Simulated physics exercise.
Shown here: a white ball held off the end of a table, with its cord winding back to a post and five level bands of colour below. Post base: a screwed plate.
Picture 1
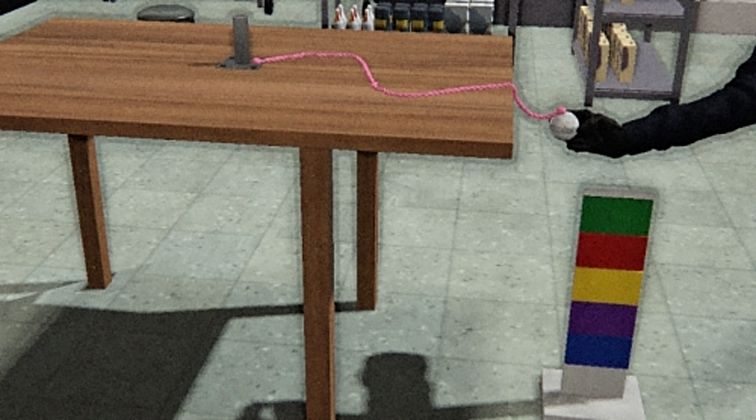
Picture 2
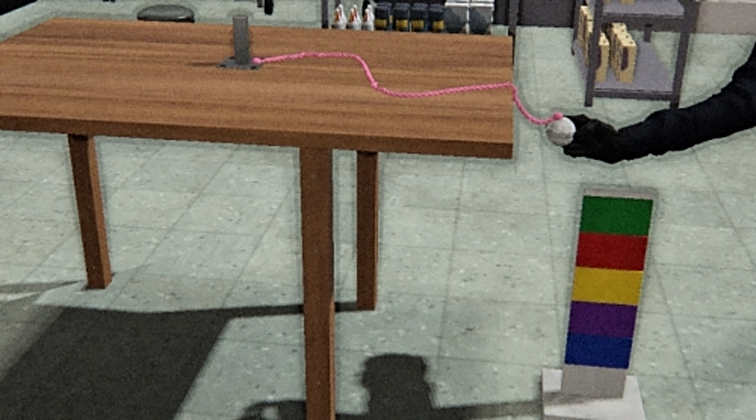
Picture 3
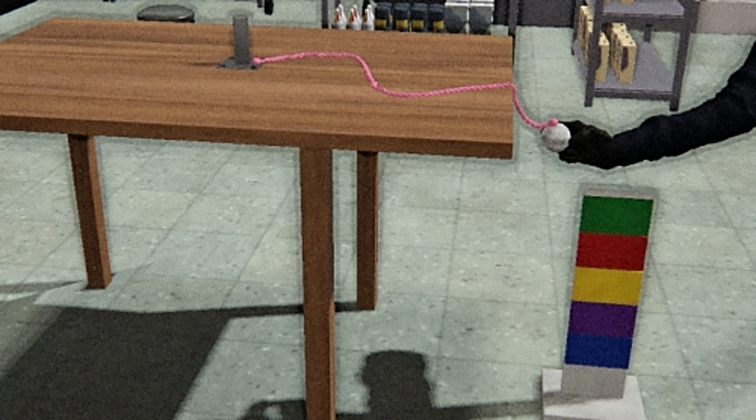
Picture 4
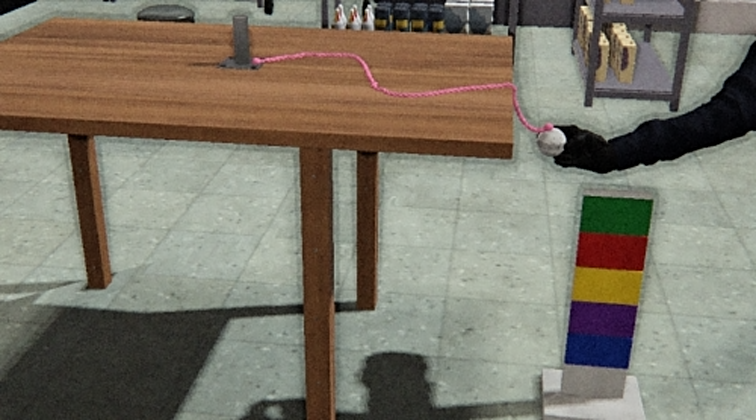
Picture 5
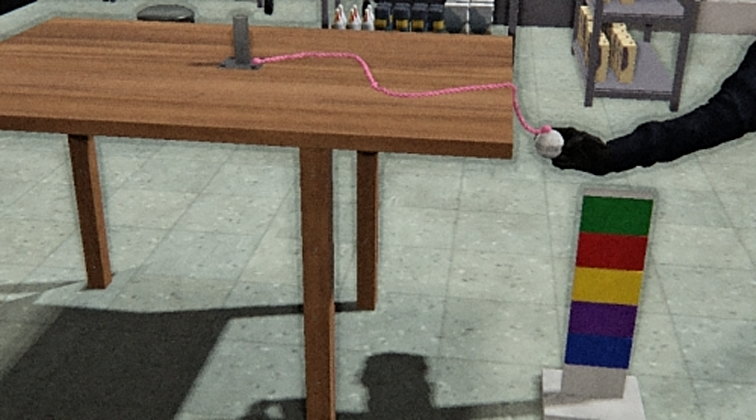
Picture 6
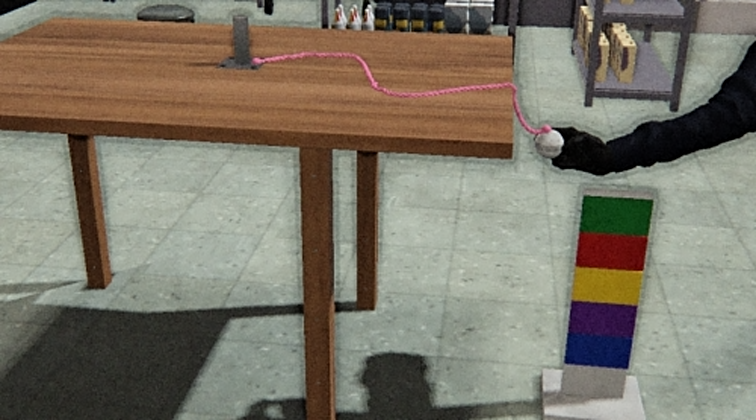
Gloved hand holding a white ball on a pink cord beside a wooden table, lowering it slightly leftward, then keeping still.
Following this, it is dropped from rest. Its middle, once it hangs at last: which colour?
Colour: Yellow.
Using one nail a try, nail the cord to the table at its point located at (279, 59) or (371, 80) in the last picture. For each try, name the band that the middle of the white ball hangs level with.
Taking the two tries in turn, you'd get yellow and then green.
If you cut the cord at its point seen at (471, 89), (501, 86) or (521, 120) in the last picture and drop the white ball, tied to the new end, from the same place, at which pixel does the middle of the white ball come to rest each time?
Try 1: About (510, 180). Try 2: About (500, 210). Try 3: About (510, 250).
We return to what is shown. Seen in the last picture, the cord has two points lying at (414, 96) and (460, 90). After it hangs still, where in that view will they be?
First one: (512, 109); second one: (507, 155).
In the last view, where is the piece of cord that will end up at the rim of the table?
It's the point at about (389, 94).
Soon after, ball near (511, 269); level with yellow.
Then, ball near (493, 272); level with yellow.
At rest, ball near (499, 275); level with yellow. The yellow one.
